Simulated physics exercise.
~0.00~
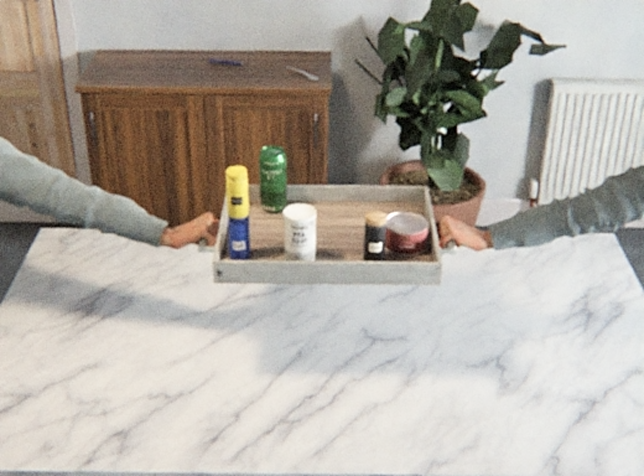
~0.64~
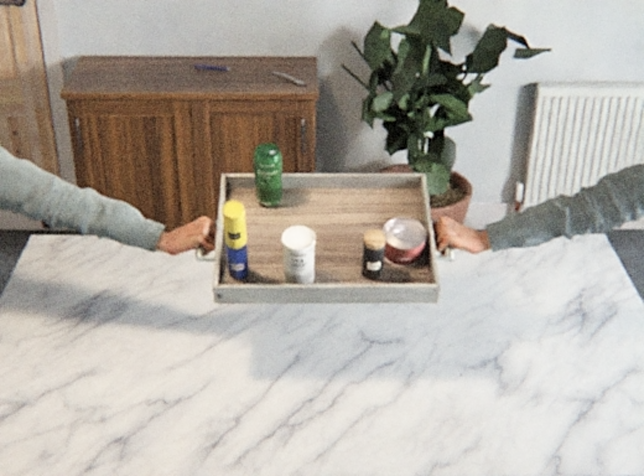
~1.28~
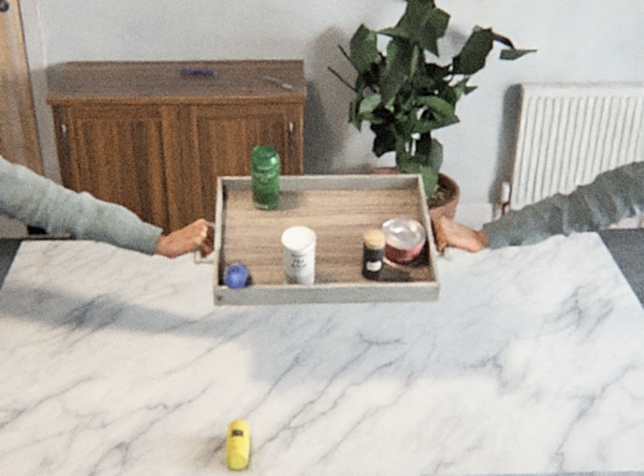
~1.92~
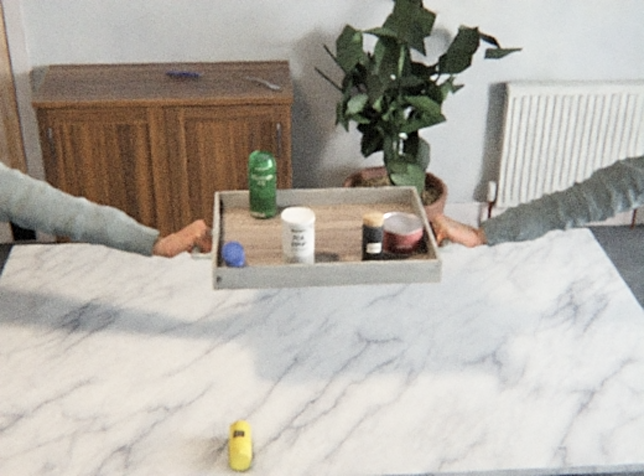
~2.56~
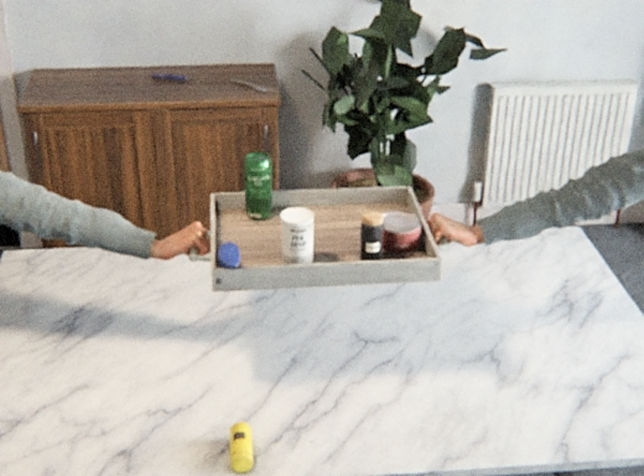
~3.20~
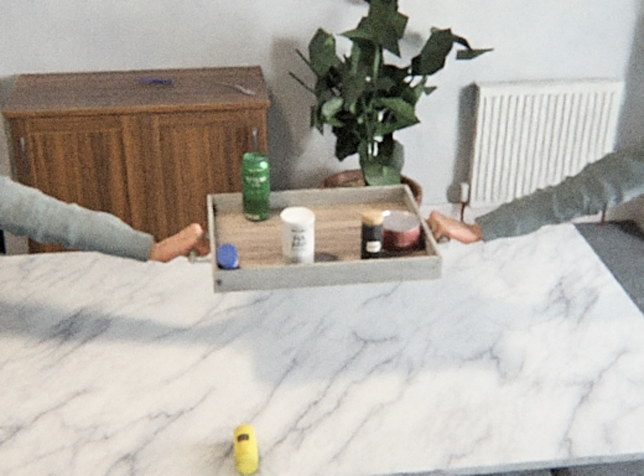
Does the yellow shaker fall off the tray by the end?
Yes, the yellow shaker comes off the tray and ends up lying on its side on the table.
